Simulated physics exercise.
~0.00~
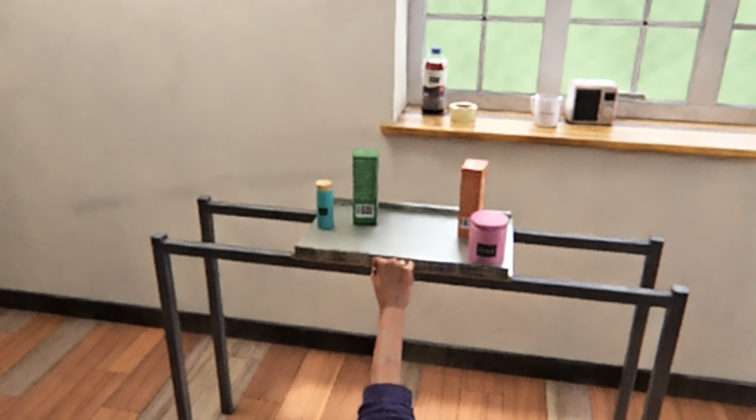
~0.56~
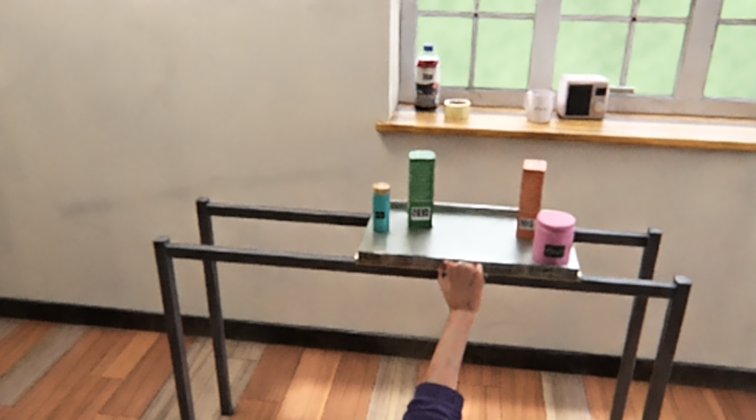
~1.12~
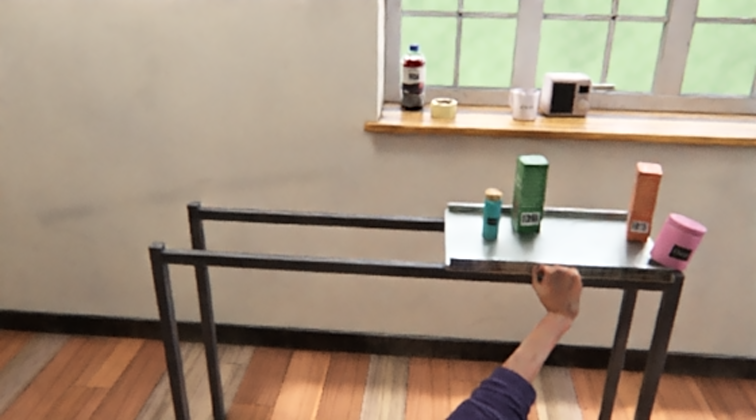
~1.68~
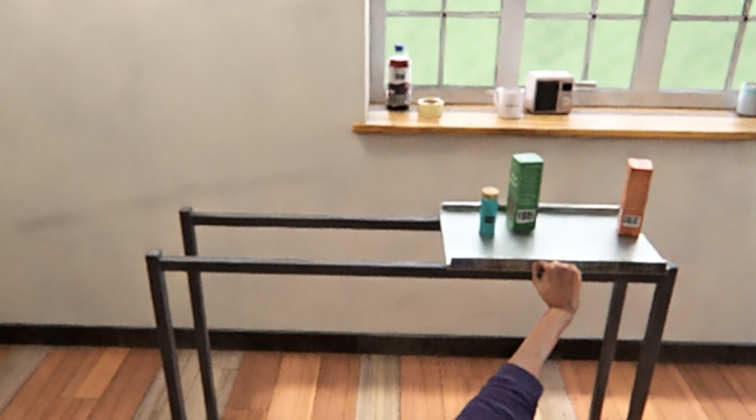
At first, a hand grips the front edge of a flat tray resting on a dark metal frame, with a turquoise shaker, a tall green carton, an orange carton and a pink jar standing on it. The hand slides the tray to the right, and all four items ride along upright. The tray travels farther, to the right end of the frame, where the pink jar leans outward at the tray's edge. The jar then drops out of sight. At the end, the shaker and both cartons still stand on the tray, with the hand at its front edge.
